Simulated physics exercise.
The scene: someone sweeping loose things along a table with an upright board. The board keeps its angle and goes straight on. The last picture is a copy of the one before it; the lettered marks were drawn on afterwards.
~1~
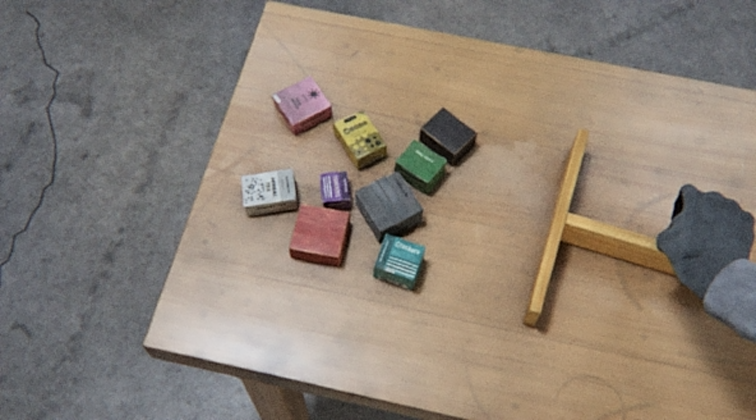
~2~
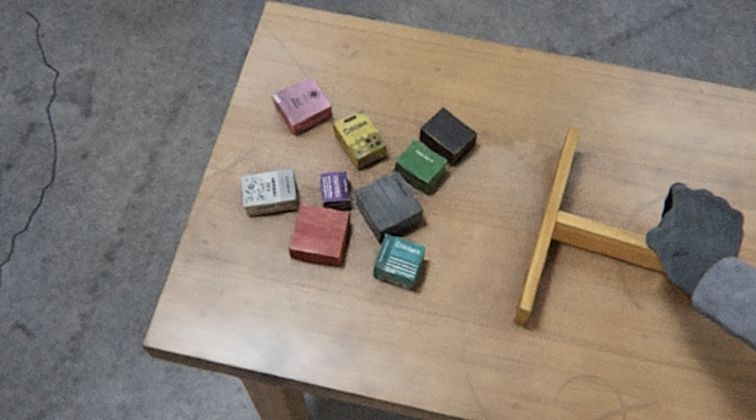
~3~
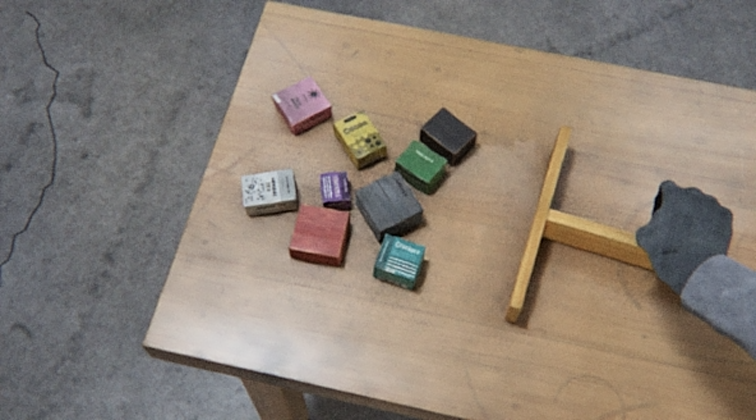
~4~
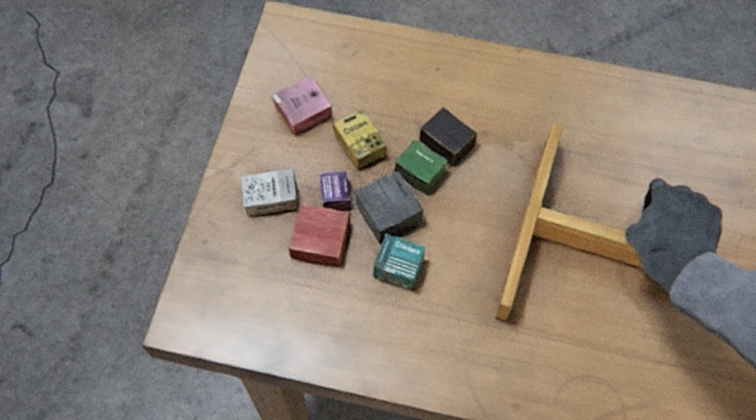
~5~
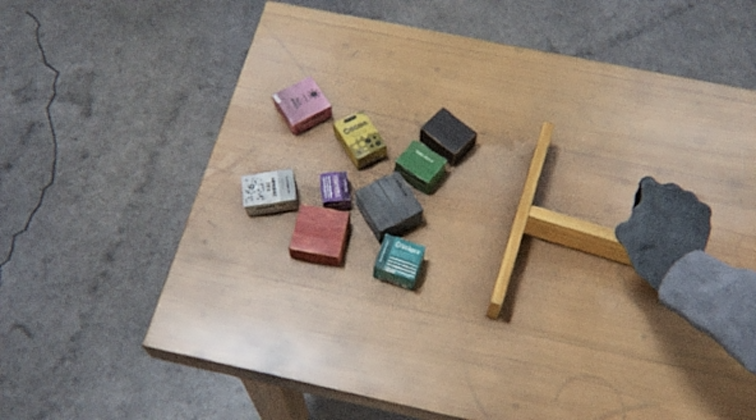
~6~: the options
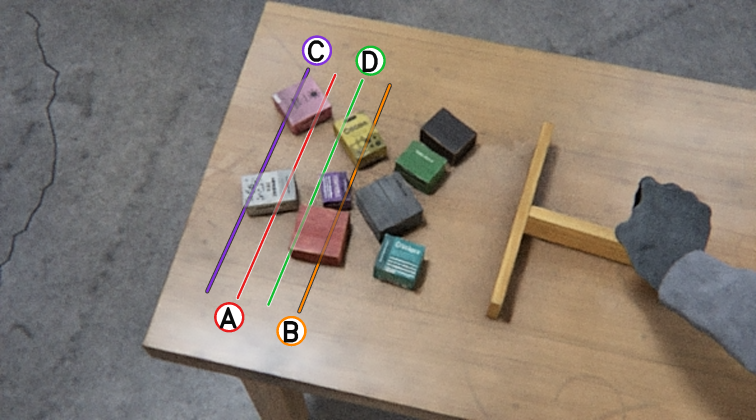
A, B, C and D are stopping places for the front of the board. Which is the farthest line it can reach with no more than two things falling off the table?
As far as mark A.
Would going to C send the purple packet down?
By then, yes.
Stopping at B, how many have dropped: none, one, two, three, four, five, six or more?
The count is none.
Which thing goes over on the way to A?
It is the white packet.
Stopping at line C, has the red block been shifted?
Yes.
On the marked copy, A at (290, 179); B at (348, 191); C at (261, 173); D at (319, 185).
Following A. Soon after the start, board (438, 191); turquoise packet (388, 262); black block (428, 135).
Later, board (354, 174); white packet (230, 187); pink box (295, 100).
In the end, board (291, 161); white packet over the edge; red block (200, 216); one fallen.
As for the rest, B is within the limit but short; C drops five; D is within the limit but short.
